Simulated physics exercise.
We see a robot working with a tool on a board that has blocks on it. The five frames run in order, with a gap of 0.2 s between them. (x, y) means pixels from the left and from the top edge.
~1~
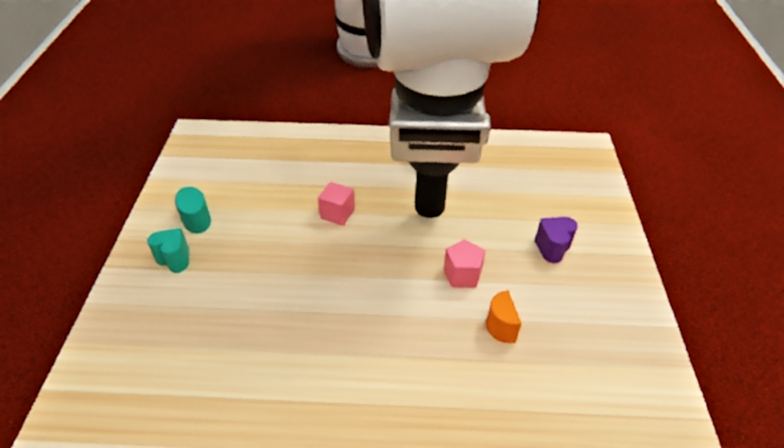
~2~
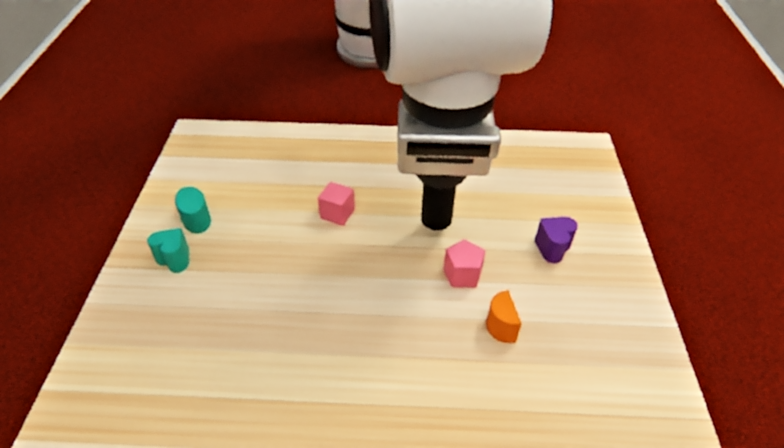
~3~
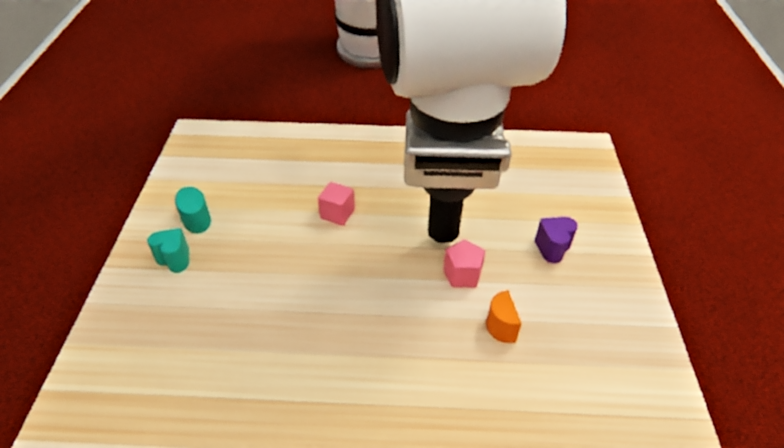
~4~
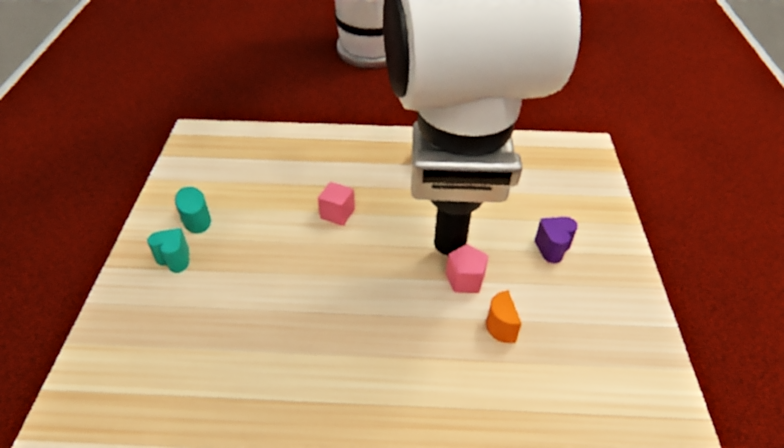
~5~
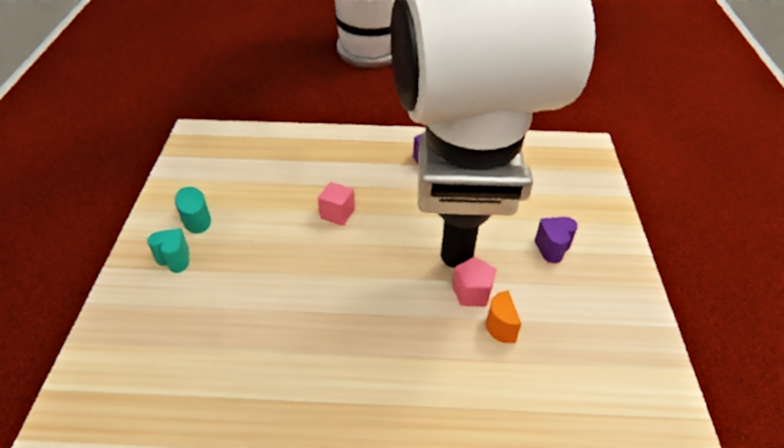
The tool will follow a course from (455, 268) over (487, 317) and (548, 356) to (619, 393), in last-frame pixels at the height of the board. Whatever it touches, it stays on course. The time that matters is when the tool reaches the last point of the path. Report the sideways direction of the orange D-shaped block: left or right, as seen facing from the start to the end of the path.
Out to the right.
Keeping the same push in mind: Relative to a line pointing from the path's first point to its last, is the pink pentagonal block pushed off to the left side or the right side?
To the right.
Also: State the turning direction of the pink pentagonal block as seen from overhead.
Looking down on the board, it turns clockwise.
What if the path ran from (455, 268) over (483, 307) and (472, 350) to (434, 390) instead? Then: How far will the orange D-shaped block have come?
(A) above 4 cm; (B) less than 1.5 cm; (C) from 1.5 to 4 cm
The answer is A.
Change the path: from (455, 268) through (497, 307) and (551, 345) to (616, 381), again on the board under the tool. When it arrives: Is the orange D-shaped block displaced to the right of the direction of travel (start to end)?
Short answer: Yes.
What follows on the original path. One third of the way, tool (490, 306); pink pentagonal block (509, 328), turned 15° clockwise; orange D-shaped block (544, 346).
Two thirds of the way, tool (553, 345); pink pentagonal block (563, 373), turned 40° clockwise; orange D-shaped block (594, 404), turned 15° clockwise.
At the end, tool (626, 383); pink pentagonal block (575, 386), turned 65° clockwise; orange D-shaped block (603, 424), turned 25° clockwise.
